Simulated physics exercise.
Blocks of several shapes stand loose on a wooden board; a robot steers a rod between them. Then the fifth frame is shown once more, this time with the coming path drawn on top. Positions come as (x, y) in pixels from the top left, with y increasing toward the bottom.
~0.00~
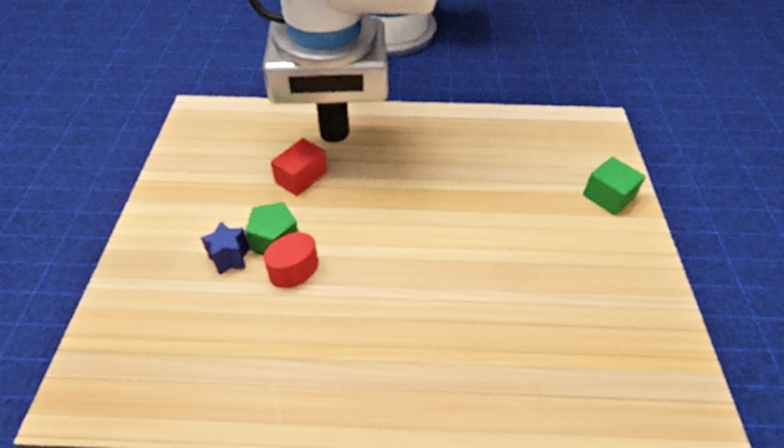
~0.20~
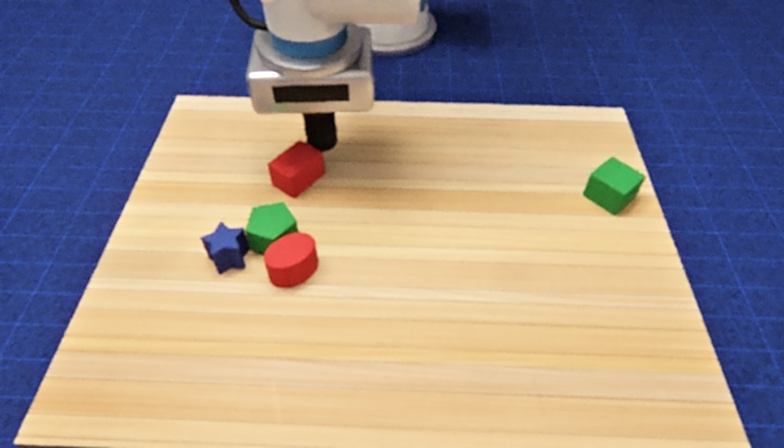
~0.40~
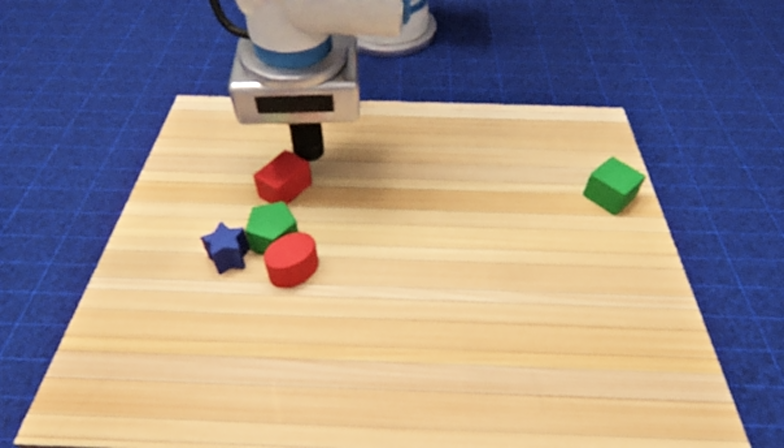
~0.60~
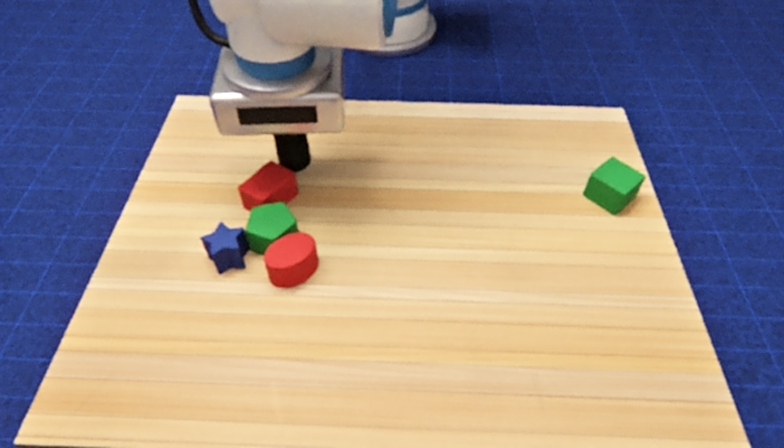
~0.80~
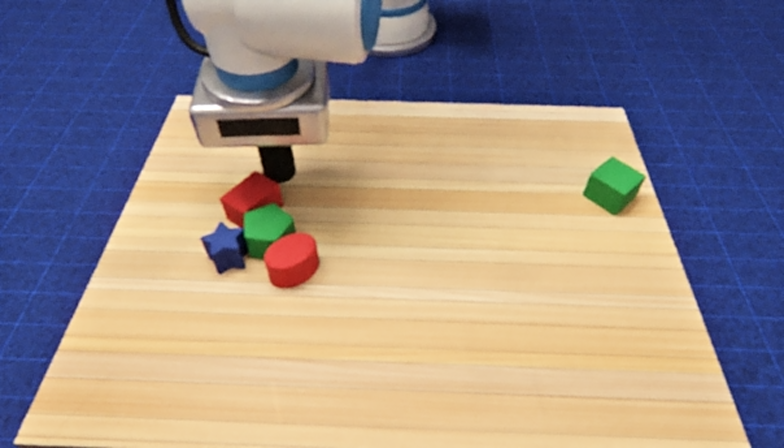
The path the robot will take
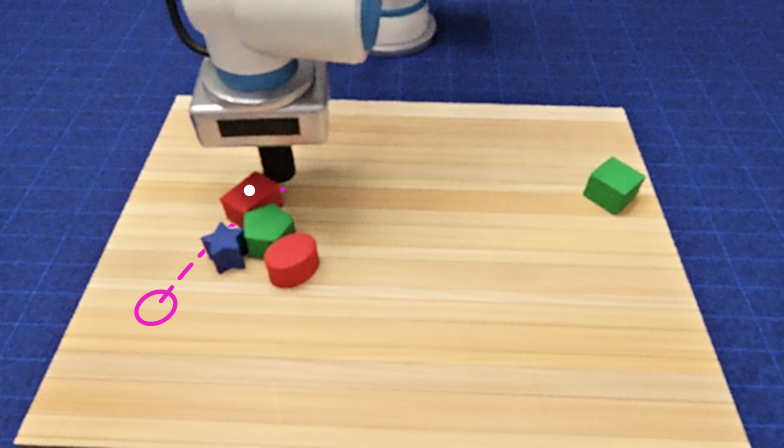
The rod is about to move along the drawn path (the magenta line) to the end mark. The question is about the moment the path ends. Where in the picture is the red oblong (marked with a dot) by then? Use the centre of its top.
Its top middle is near (92, 310).
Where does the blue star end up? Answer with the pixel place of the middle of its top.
About (202, 272).
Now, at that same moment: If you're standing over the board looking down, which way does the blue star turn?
Prediction: Counterclockwise.
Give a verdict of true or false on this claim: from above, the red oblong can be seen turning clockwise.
The statement is correct.
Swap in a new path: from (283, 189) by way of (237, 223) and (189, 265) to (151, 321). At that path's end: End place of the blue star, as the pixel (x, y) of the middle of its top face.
At the end it should sit near (208, 258).
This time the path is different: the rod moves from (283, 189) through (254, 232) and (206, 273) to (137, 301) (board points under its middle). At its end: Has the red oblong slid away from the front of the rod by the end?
Short answer: Yes.
The line goes from (283, 189) via (218, 238), ending at (156, 307); the dot is on the red oblong.
The first path, step by step. One third of the way, rod (234, 205); blue star (210, 253), turned 70° anticlockwise; red oblong (199, 225).
Two thirds of the way, rod (189, 245); blue star (208, 264), turned 105° anticlockwise; red oblong (146, 267).
At the end, rod (147, 293); blue star (202, 272), turned 150° anticlockwise; red oblong (92, 310), turned 35° clockwise; green pentagon unmoved.
